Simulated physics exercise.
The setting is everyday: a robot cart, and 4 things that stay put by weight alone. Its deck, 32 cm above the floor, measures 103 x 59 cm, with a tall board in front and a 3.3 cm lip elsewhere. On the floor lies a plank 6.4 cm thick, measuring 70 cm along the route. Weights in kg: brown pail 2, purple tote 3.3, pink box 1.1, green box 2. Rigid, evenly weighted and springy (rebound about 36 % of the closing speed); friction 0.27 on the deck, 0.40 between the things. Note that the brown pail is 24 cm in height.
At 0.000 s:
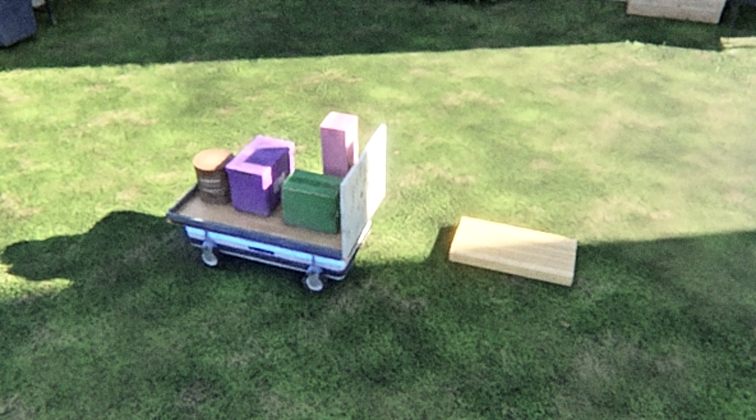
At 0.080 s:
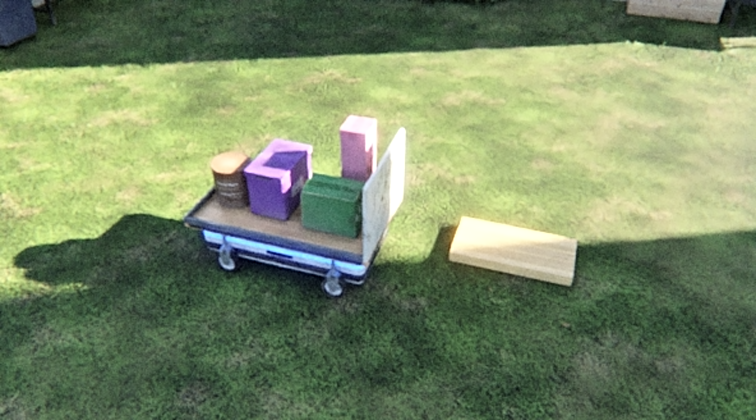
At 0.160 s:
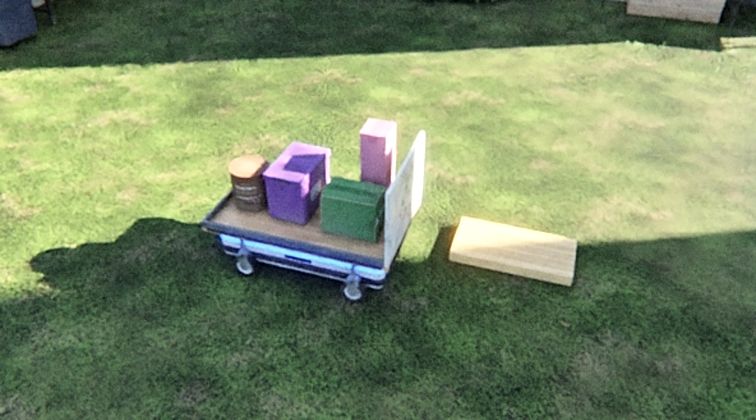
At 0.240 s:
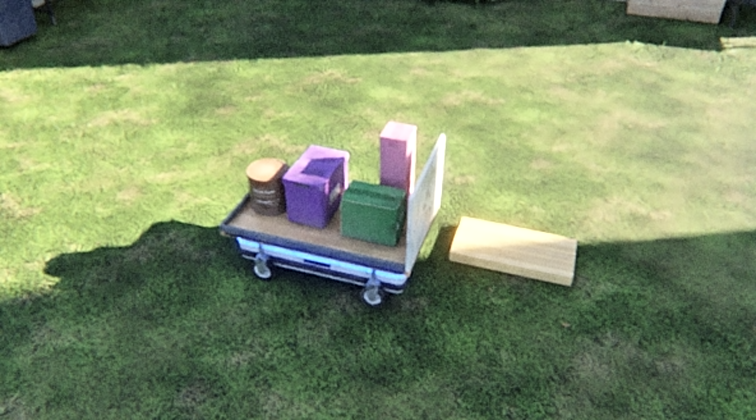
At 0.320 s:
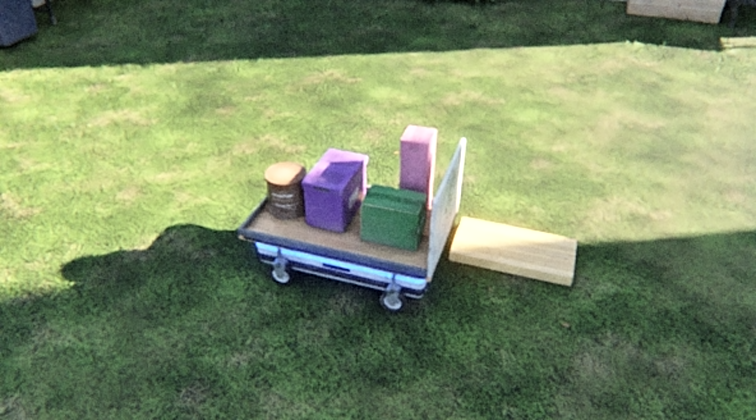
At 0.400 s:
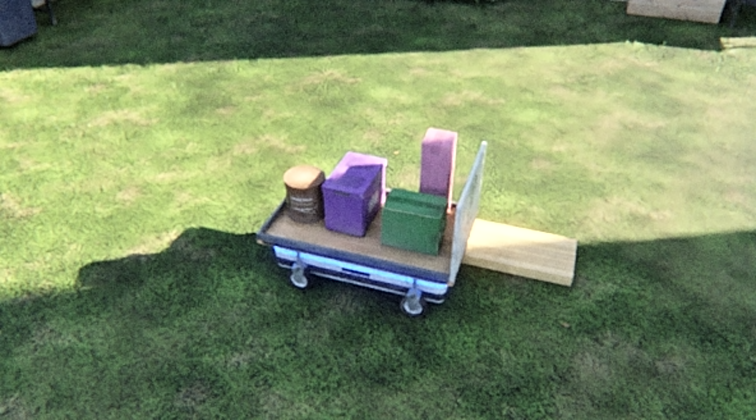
A sunlit lawn crossed by broad bands of shadow is seen from a raised, fixed viewpoint. A flat cart with a pale upright board at its right end carries a brown pail, a purple tote, a green box and a tall pink box, while a light wooden plank lies on the grass to the right. The cart rolls steadily rightward and slightly nearer, its load keeping its arrangement, until its board overlaps the plank's left end in view.
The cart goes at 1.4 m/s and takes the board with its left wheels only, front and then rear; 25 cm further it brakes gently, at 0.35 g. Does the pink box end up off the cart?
No.
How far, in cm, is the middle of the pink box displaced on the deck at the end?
16 cm.
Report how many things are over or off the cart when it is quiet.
1.
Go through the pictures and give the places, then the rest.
Cart 0 cm along; pink box (340, 160); brown pail (217, 177), in the first frame.
Cart 11 cm along; green box (334, 205); brown pail (234, 180), in the second frame.
Cart 22 cm along; purple tote (299, 183); green box (354, 209), in the third frame.
Cart 34 cm along; brown pail (270, 187); purple tote (318, 187), in the fourth frame.
Cart 45 cm along; green box (394, 217); brown pail (288, 191), in the fifth frame.
Cart 56 cm along; pink box (437, 177); purple tote (355, 194), in the sixth frame.
Around 0.60 s, cart 84 cm along; pink box at 15° to upright near (478, 168); green box at 14° to upright; purple tote shifted 3 cm.
Around 1.00 s, cart 140 cm along; pink box at 43° to upright near (562, 203); purple tote at 10° to upright; green box at 6° to upright.
Around 1.20 s, cart 168 cm along; pink box at 35° to upright near (628, 227); brown pail at 10° to upright; green box shifted 14 cm.
Around 1.60 s, cart 224 cm along; pink box at 48° to upright; green box shifted 15 cm; purple tote shifted 13 cm.
Finally (2.5 s), on their side or leaning hard on the deck, pink box; not toppled but over 10 cm from the start, purple tote and green box; brown pail still in place (within 10 cm).
